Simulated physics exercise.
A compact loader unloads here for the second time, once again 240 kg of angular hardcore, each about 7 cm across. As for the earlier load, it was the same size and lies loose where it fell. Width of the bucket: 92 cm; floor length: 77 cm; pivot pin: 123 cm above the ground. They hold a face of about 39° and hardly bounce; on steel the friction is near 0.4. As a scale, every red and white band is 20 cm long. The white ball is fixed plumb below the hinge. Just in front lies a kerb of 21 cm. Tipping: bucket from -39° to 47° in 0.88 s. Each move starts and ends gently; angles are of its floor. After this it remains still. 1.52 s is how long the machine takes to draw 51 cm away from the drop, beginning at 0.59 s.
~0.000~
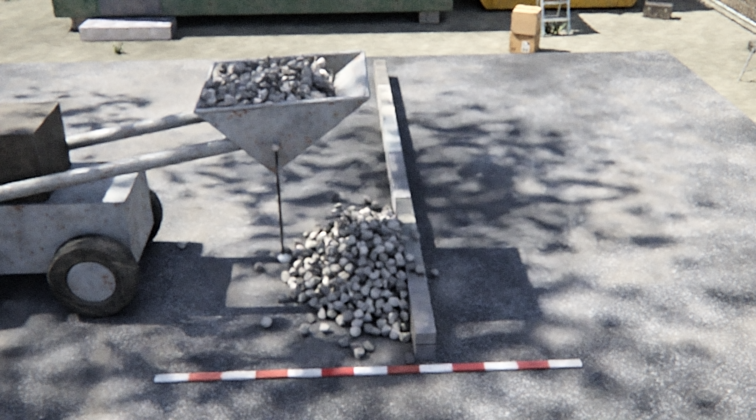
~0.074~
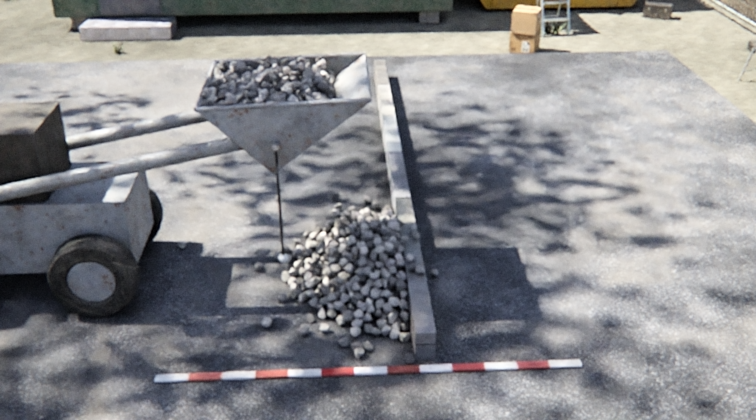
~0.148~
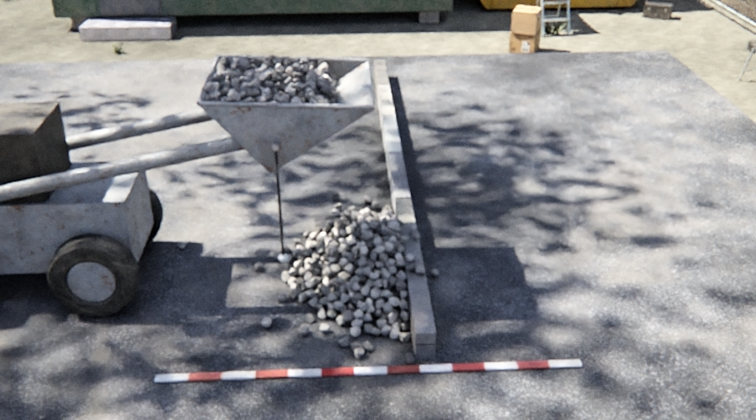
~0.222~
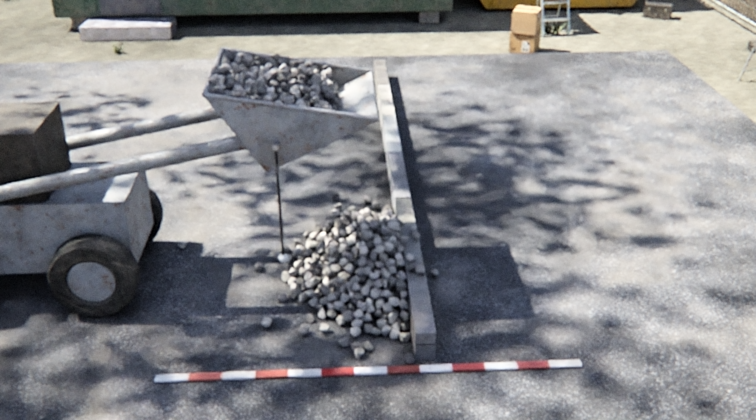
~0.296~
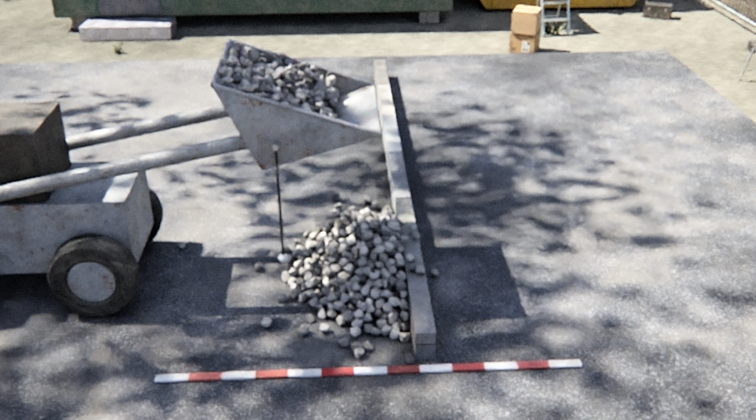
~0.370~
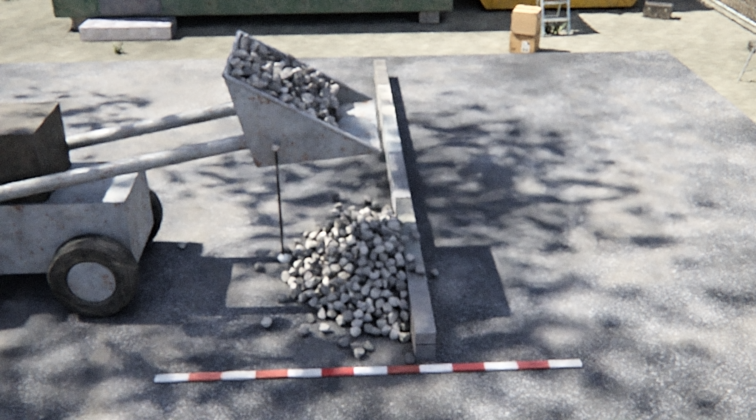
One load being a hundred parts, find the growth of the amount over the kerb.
A growth of about 7 parts in a hundred.
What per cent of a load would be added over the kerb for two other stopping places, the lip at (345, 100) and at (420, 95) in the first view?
Near 0 in a hundred, then near 50 in a hundred.
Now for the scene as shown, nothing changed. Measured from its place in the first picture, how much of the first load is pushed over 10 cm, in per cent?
I'd put it at about 5 per cent.
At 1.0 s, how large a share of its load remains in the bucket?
Estimate: 45 % remaining inside, roughly.
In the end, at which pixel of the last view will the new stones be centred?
They settle centred around (350, 249).
After 0.7 s the floor is at 34°; in per cent of one load, 100 in the bucket, 100 on this side of the kerb; the foremost stones are at (414, 248).
After 1.0 s the floor is at 47°; in per cent of one load, 46 in the bucket, 153 on this side of the kerb; the foremost stones are at (414, 248).
After 2.6 s the floor is at 47°; in per cent of one load, 0 in the bucket, 193 on this side of the kerb, 7 over the kerb; the foremost stones are at (516, 264).
After 5.0 s the floor is at 47°; in per cent of one load, 0 in the bucket, 193 on this side of the kerb, 7 over the kerb; the foremost stones are at (516, 264). Net gain over the kerb, 7.
